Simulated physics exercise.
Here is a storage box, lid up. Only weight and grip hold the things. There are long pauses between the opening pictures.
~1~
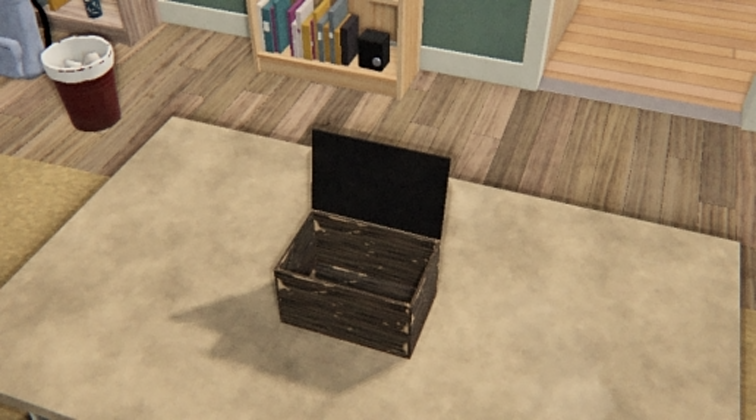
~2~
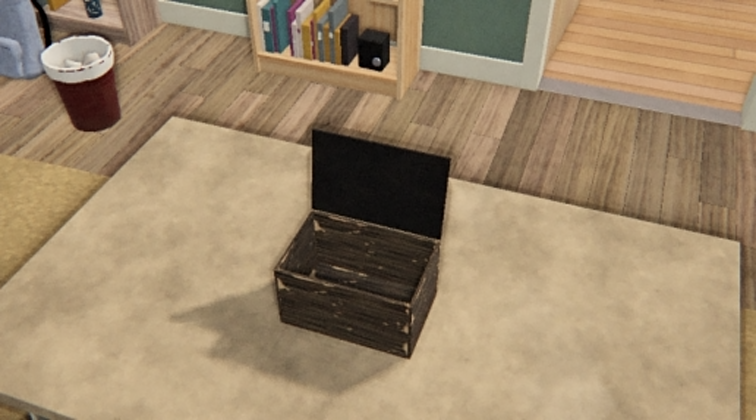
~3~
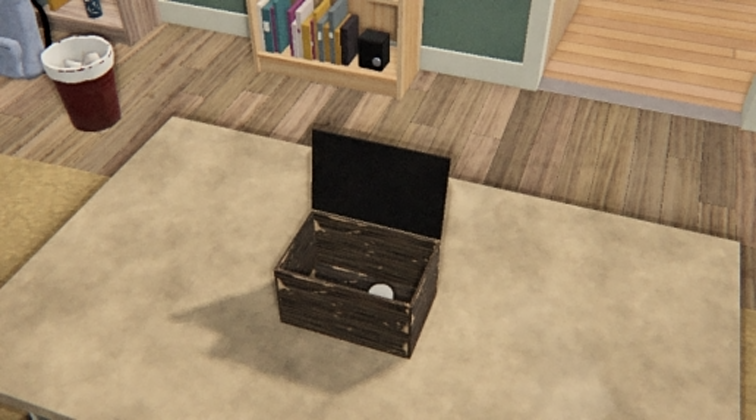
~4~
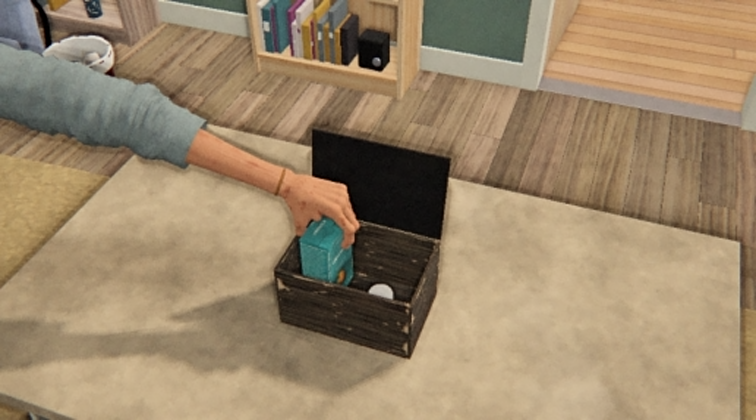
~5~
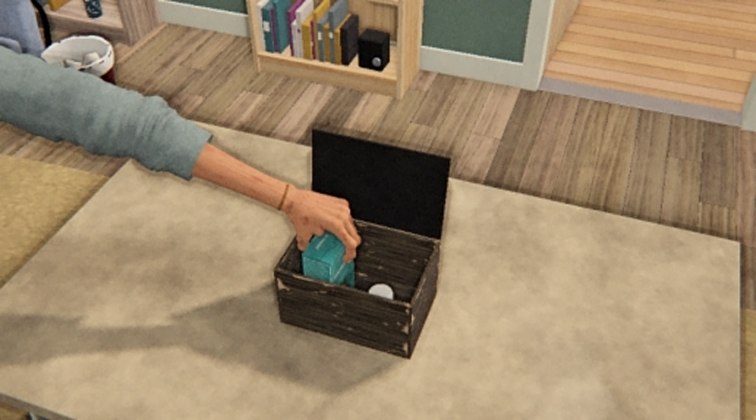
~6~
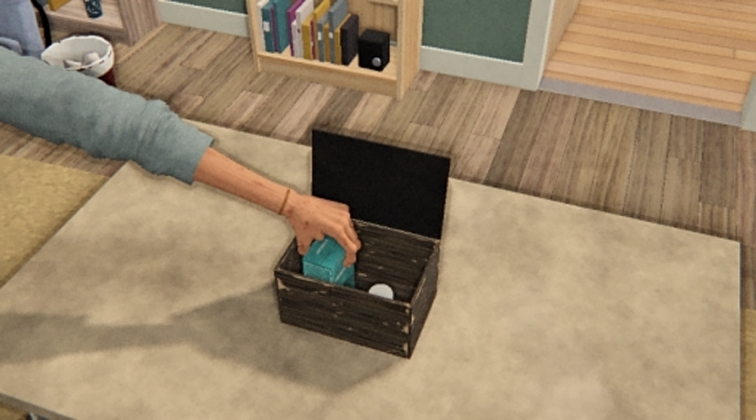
On a table, an open dark wooden box standing empty, then holding a small white object, a hand lowering a turquoise carton inside.
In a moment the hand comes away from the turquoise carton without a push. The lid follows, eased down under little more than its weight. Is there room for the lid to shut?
It is held up.
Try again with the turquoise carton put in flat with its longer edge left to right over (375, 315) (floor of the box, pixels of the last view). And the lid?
Then it sits on the rim.
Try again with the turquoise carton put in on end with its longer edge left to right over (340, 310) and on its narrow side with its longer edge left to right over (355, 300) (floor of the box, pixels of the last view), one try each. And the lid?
In the first case it stays ajar; in the second case it closes.
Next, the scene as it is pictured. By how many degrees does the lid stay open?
About 14°.
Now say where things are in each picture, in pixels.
In the first frame, the last thing is not in view yet.
In the second frame, the last thing is not in view yet.
In the third frame, the last thing is not in view yet.
The fourth frame shows on its way; turquoise carton (328, 258).
The fifth frame shows on its way; turquoise carton (329, 272).
The sixth frame shows put in, still held; turquoise carton (330, 276).
Then, 1.20 s later than the last frame, lid 81° above the rim.
Then, 1.60 s later than the last frame, lid 57° above the rim.
Then, 2.00 s later than the last frame, lid 26° above the rim.
When it is over, lid 13° above the rim; both as before. End places, in pixels of the last picture, turquoise carton near (330, 276).
